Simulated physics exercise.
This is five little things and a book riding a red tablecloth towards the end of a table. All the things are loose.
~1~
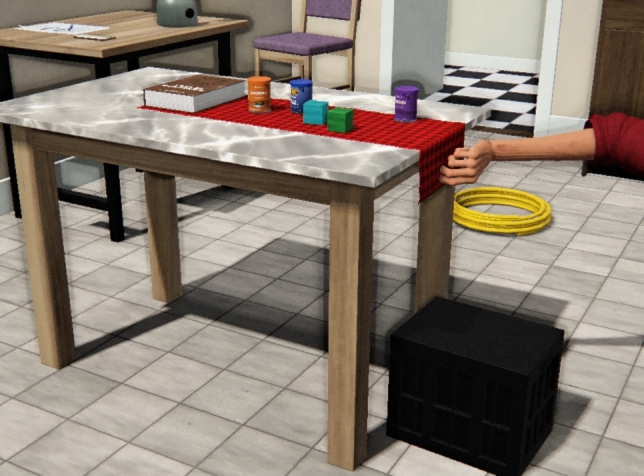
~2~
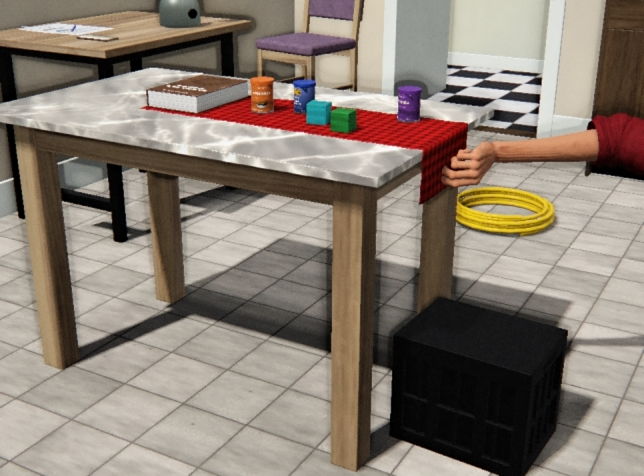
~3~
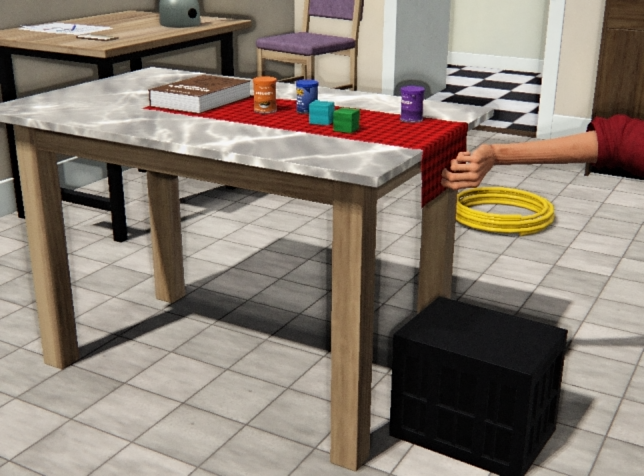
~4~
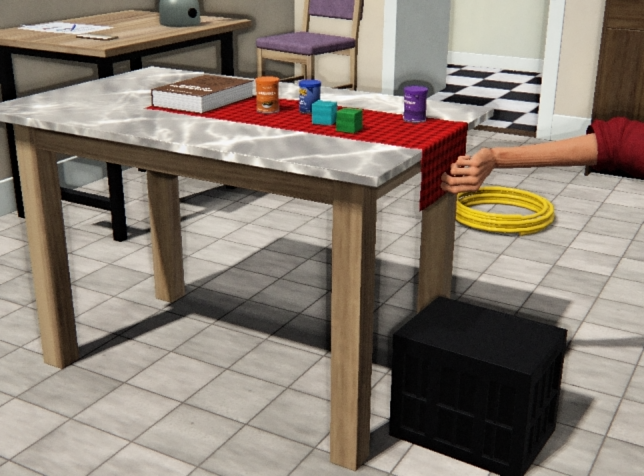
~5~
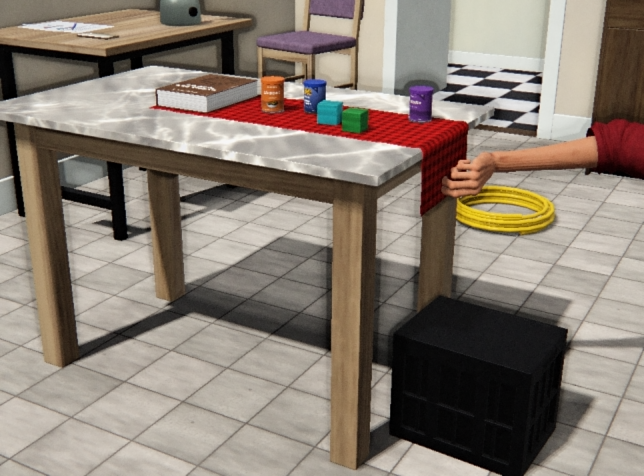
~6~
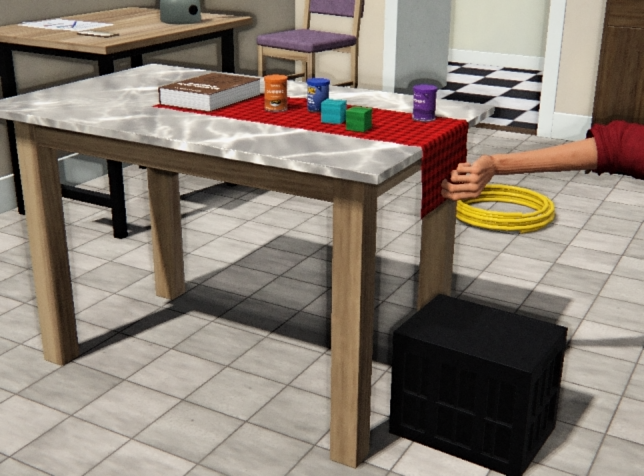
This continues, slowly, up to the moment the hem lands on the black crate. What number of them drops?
The answer is three.
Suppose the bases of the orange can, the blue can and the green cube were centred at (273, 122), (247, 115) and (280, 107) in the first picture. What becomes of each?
The orange can does not fall; the blue can does not fall; the green cube keeps its place on top.
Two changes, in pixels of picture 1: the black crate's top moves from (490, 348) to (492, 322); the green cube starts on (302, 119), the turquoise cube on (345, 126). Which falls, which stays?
The green cube remains up; the turquoise cube is carried off.
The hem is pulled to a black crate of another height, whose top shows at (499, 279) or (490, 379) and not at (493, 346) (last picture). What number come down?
It would be 1 and 4.
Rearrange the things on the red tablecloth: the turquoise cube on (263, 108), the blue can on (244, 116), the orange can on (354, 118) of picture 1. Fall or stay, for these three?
The turquoise cube does not fall; the blue can survives; the orange can drops off.
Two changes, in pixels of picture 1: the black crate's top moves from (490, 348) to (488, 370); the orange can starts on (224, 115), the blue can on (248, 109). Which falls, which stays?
The orange can does not fall, the blue can stays on.
Soon after, hem near (442, 265); purple can gone.
After that, hem on the crate; purple can, green cube and turquoise cube gone.
In the end, hem on the crate; purple can, green cube and turquoise cube gone. Over the edge go three.
